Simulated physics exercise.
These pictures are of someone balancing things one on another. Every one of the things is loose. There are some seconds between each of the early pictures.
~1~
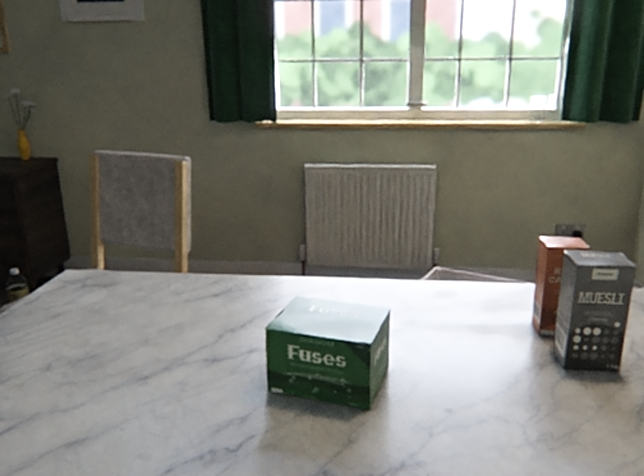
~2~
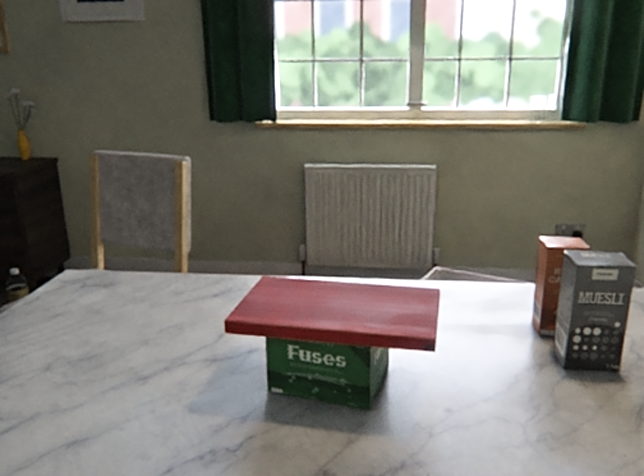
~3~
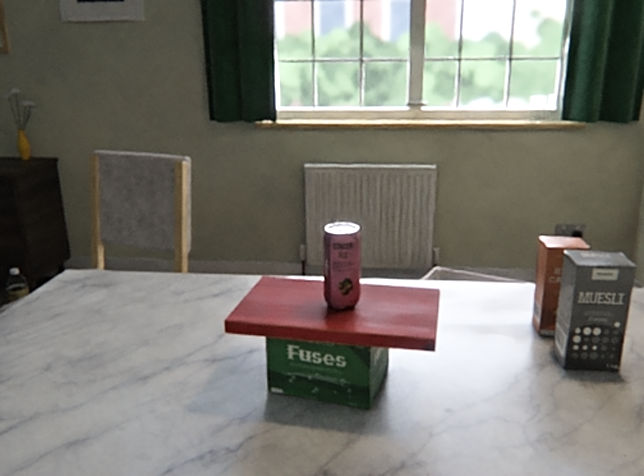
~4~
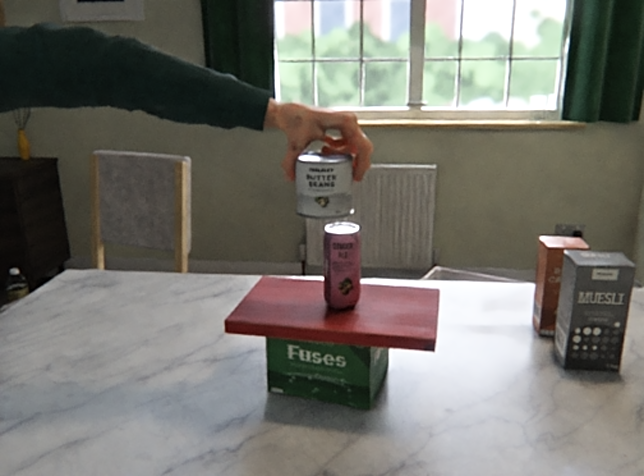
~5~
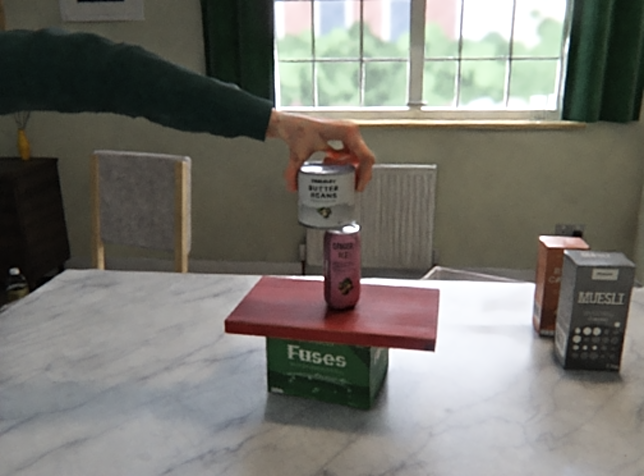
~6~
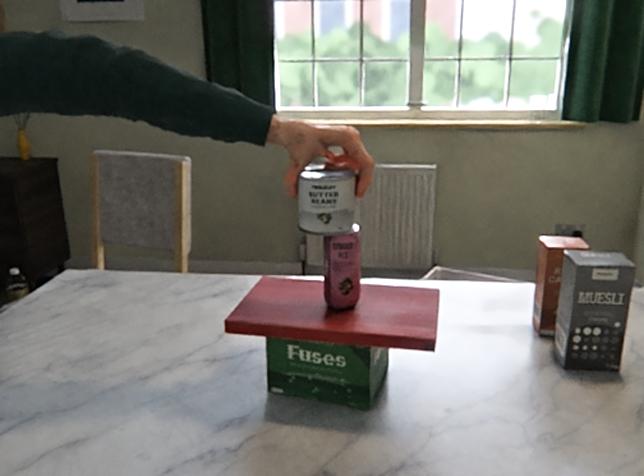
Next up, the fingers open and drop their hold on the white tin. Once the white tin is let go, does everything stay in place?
Yes, everything stays in place.
Then, 0.60 s later than the last frame, all is still.
Then, 1.60 s later than the last frame, white tin resting near (327, 201).
Then, 2.50 s later than the last frame, white tin resting near (328, 201).
When it is over, all 6 as before. End places, in pixels of the last picture, white tin near (328, 201). The pile keeps its balance.
